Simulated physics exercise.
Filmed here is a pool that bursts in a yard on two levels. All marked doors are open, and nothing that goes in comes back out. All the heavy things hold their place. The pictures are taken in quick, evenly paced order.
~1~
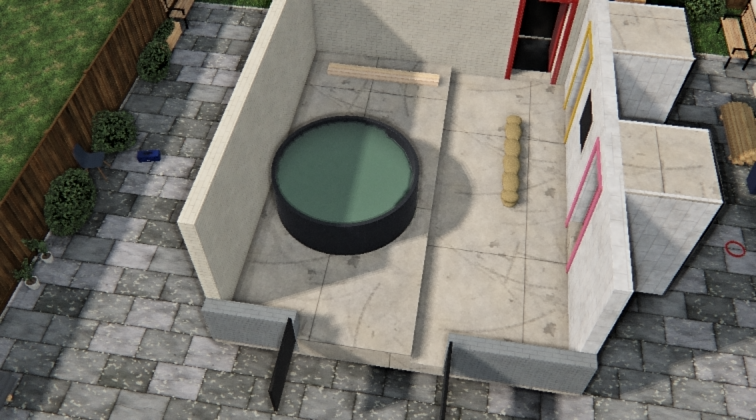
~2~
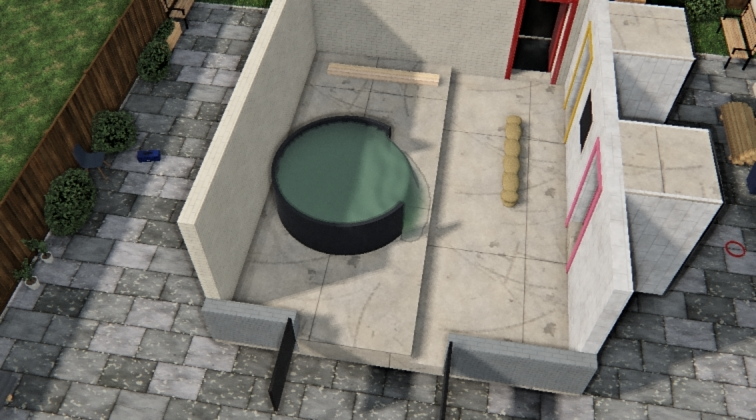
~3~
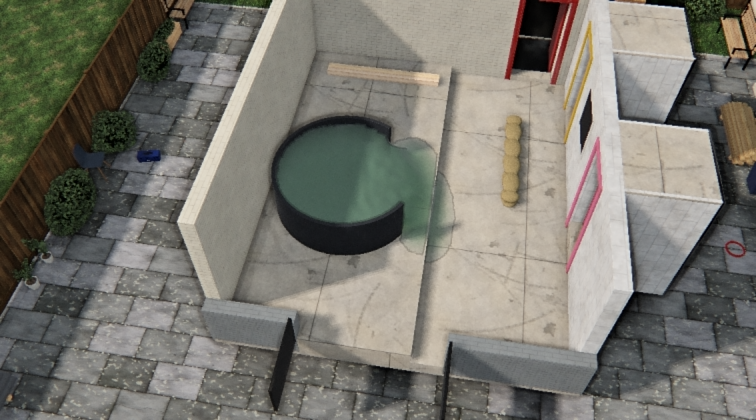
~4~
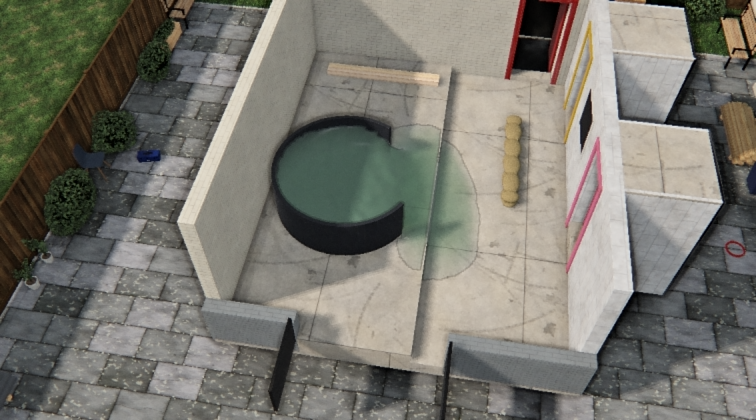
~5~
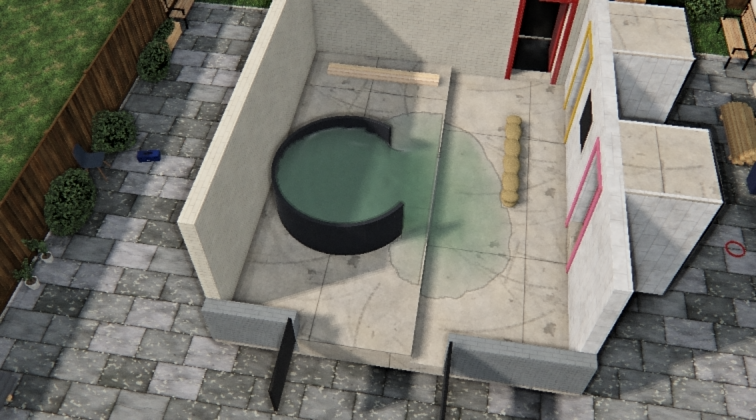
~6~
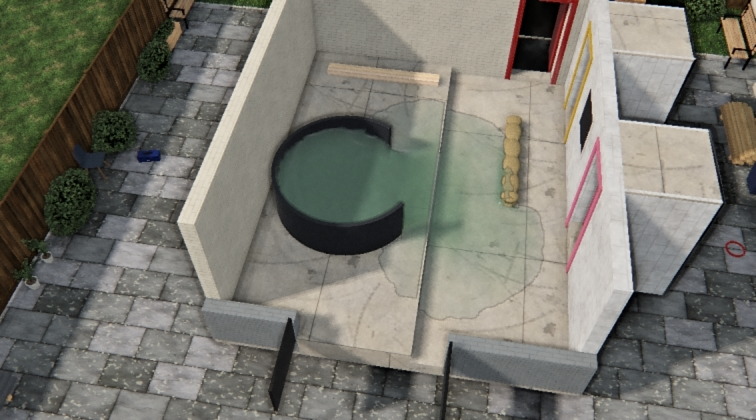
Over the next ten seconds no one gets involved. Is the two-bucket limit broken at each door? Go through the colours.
Yellow door: Limit broken, pink door: Limit broken, red door: Limit broken.
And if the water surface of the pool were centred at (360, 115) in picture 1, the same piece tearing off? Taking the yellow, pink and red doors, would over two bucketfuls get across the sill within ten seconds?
Yellow: Exceeds it; pink: Falls short; red: Exceeds it.
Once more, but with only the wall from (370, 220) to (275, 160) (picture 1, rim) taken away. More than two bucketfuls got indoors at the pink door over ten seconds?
Result - the pink door misses the line.
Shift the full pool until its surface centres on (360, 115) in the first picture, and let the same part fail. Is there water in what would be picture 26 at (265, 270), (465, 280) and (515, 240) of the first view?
My reading is missed by the flood first, hit by the flood next and hit by the flood last.
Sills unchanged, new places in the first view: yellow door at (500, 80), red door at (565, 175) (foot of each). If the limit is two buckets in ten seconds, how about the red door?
Result - red door crosses the line.
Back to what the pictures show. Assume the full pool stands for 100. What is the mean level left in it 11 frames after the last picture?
Roughly 40 per cent.
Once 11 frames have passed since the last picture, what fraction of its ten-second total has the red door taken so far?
Something like 10 in a hundred.
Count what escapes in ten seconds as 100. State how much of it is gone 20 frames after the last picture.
Log: Around 35 %, estimated.
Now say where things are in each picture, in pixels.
In the first picture, still water in the round pool at (346, 170).
In the second picture, the front is at (412, 239), out from the gap at (413, 184).
In the third picture, water pours out at (413, 185) and has run to (426, 259).
In the fourth picture, water pours out at (413, 187) and has run to (455, 271).
In the fifth picture, the front is at (478, 283), out from the gap at (413, 187).
In the sixth picture, water pours out at (413, 187) and has run to (530, 276).
A moment on, water covers 50 % of the floor; the yellow door not reached, the pink door under two buckets in, the red door wet at the sill, nothing in.
Next, water covers 55 % of the floor; the yellow door wet at the sill, nothing in, the pink door far over two buckets in, the red door over two buckets in.
Then, water covers 60 % of the floor; the yellow door under two buckets in, the pink door far over two buckets in, the red door far over two buckets in.
Later, water covers 60 % of the floor; the yellow door over two buckets in, the pink door far over two buckets in, the red door far over two buckets in.
In the end, water covers 60 % of the floor; the yellow door far over two buckets in, the pink door far over two buckets in, the red door far over two buckets in.
